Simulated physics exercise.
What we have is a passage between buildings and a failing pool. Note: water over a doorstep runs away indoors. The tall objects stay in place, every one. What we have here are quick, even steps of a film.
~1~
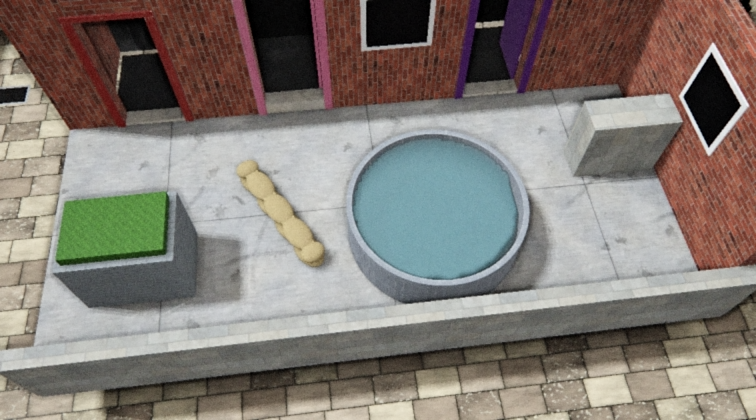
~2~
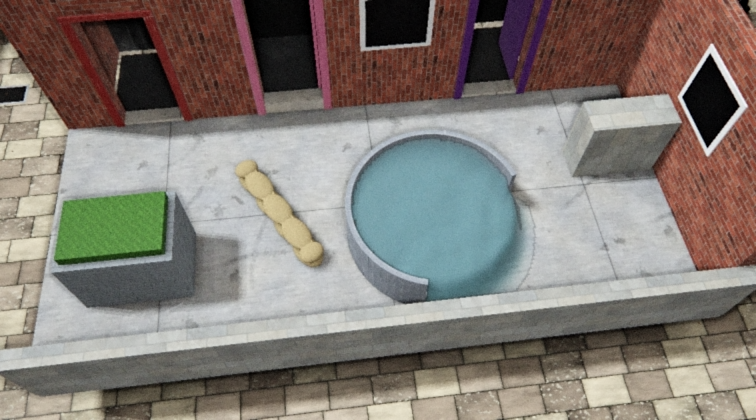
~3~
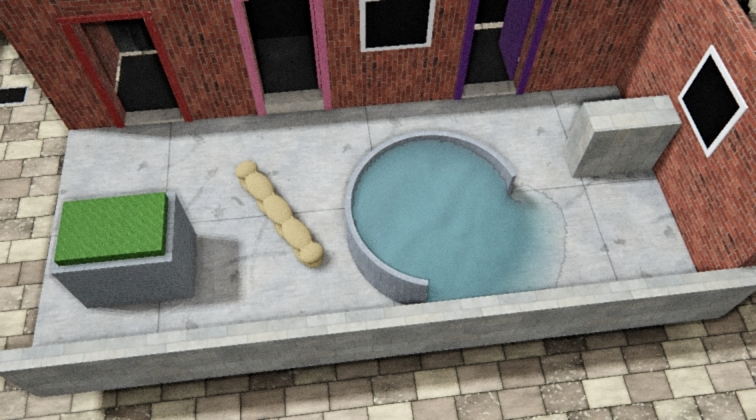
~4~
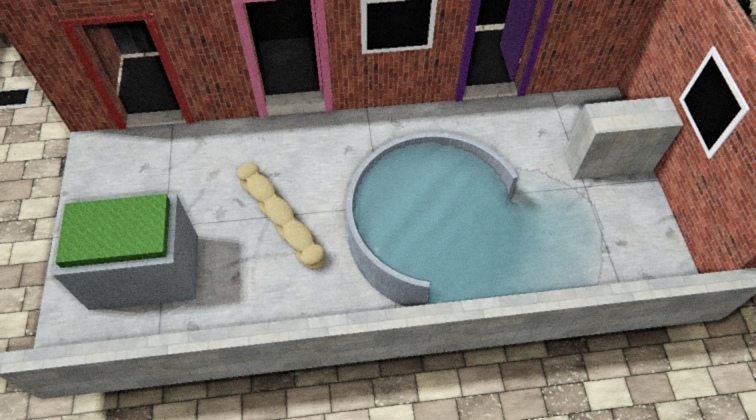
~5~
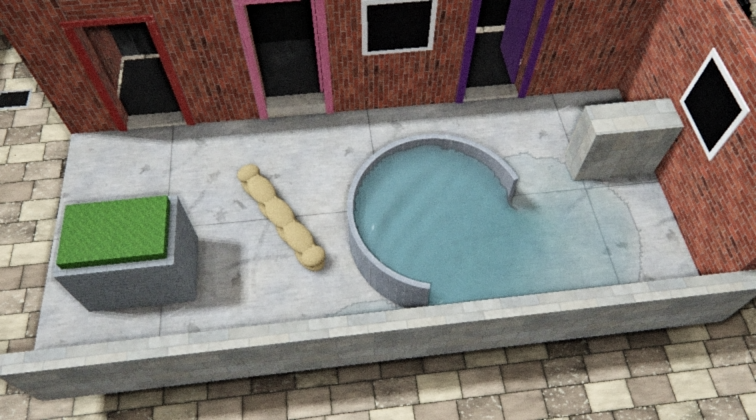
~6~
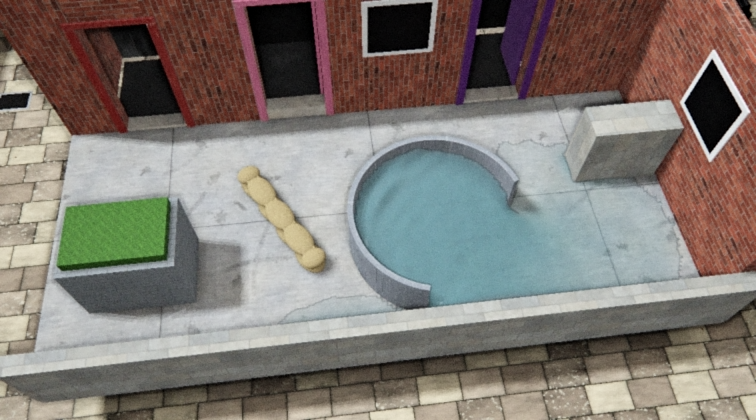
A round pool of blue water lost the right side of its wall, and the water poured out through the gap, spreading across the grey paving toward the concrete block and along the low front wall.
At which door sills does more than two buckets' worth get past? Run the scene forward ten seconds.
The red door will let through no more than two buckets; the purple door will let through over two buckets; the pink door will let through no more than two buckets.
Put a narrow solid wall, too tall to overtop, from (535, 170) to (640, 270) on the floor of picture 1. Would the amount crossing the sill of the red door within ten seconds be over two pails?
Red: Within bounds.
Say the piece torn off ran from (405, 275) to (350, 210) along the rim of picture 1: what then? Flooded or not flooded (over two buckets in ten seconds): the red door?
What follows is that red door crosses the line.
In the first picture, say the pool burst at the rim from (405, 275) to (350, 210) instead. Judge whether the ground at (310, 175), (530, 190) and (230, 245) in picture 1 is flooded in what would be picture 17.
Listed order gives sopping; left alone; sopping.
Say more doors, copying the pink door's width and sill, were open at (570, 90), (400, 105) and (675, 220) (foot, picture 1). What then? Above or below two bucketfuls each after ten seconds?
Lab note, doors in listed order: Under the limit, under the limit, over the limit.
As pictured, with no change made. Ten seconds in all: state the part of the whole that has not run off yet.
I make it around 82 per cent.
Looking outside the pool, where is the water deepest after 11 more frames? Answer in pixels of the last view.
About (653, 186).
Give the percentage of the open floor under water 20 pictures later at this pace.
Roughly 60 per cent.
A moment on, water covers 35 % of the floor; the red door not reached, the purple door not reached, the pink door not reached.
Next, water covers 40 % of the floor; the red door not reached, the purple door not reached, the pink door not reached.
Then, water covers 60 % of the floor; the red door not reached, the purple door wet at the sill, nothing in, the pink door not reached.
Later, water covers 85 % of the floor; the red door wet at the sill, nothing in, the purple door over two buckets in, the pink door wet at the sill, nothing in.
In the end, water covers 95 % of the floor; the red door under two buckets in, the purple door far over two buckets in, the pink door wet at the sill, nothing in.
